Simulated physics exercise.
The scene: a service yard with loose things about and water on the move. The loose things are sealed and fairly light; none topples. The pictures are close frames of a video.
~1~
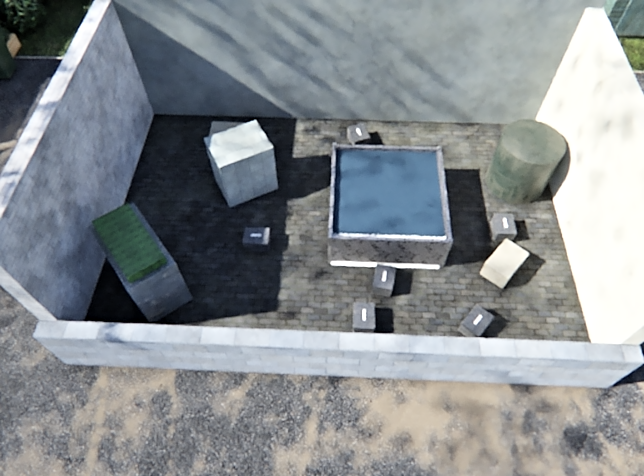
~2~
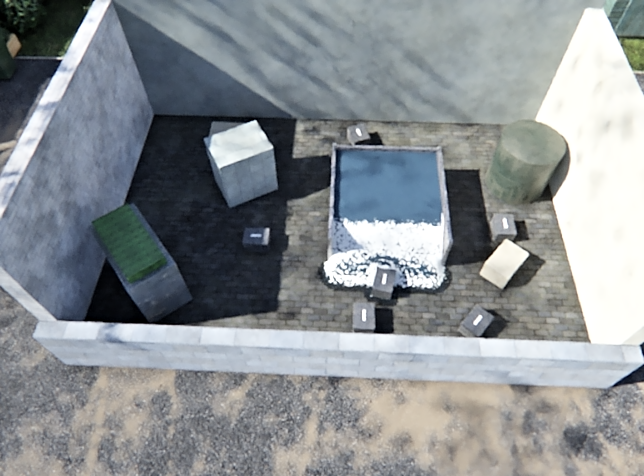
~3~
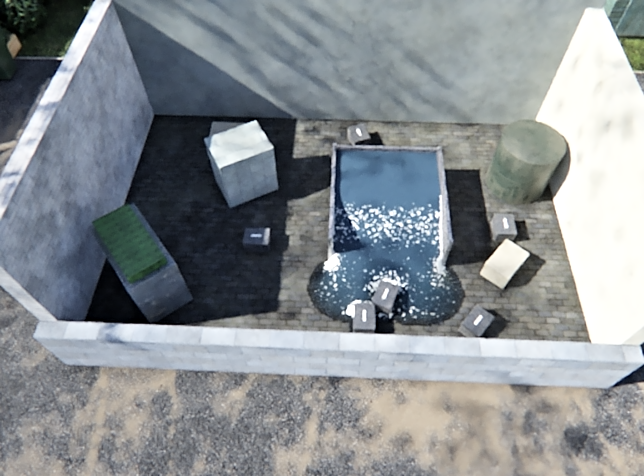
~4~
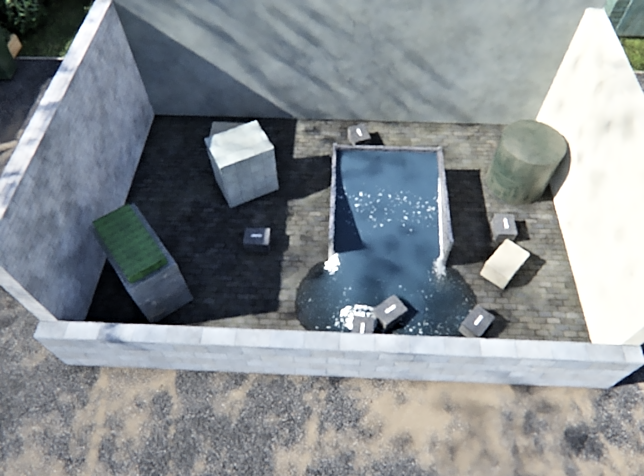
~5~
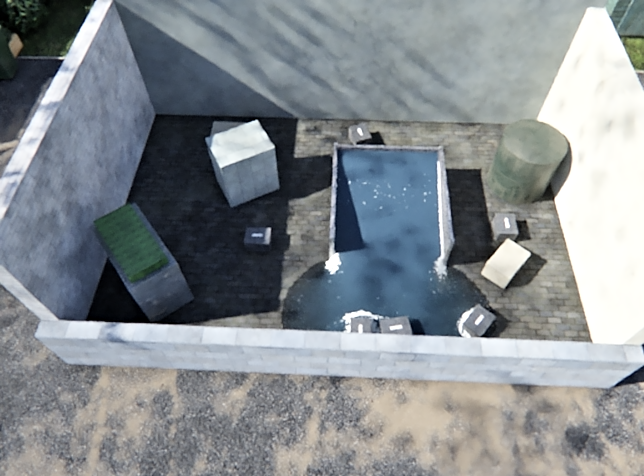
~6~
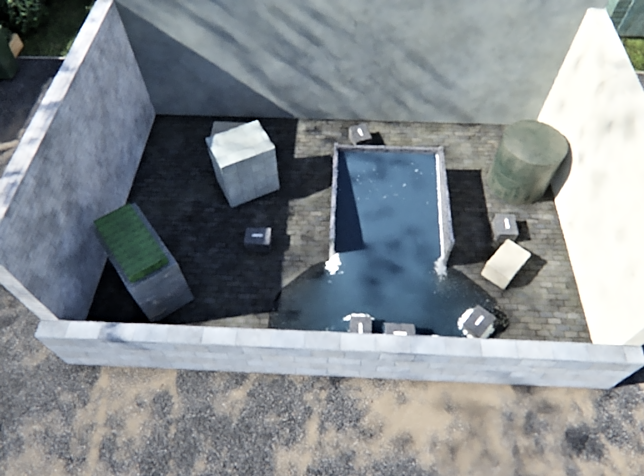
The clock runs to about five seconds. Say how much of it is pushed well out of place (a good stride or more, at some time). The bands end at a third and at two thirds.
Share: From one to two thirds.
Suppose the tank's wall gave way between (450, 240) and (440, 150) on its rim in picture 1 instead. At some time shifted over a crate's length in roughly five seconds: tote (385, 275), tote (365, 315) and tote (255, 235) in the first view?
As listed: Yes, moved that far, under that.
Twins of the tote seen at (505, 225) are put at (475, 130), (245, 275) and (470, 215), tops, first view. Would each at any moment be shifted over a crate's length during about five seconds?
One after the other: Never so far, yes, less than that.
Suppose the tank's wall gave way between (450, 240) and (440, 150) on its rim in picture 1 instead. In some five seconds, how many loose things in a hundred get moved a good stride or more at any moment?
About 80 per cent.
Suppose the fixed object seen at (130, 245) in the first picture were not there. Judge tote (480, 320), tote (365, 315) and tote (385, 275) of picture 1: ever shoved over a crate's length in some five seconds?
As listed: Swept aside, swept aside, shifted that much.
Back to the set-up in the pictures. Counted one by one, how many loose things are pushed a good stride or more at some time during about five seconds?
I count 4.
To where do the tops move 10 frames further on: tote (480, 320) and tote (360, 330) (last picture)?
Around (577, 277) and (212, 299).
A moment on, 1 of 8 are well off their spots; 2 afloat.
Next, 3 of 8 are well off their spots; 3 afloat.
Later, 3 of 8 are well off their spots; 3 afloat.
In the end, 4 of 8 are well off their spots, and 4 have been at some point; 3 afloat.
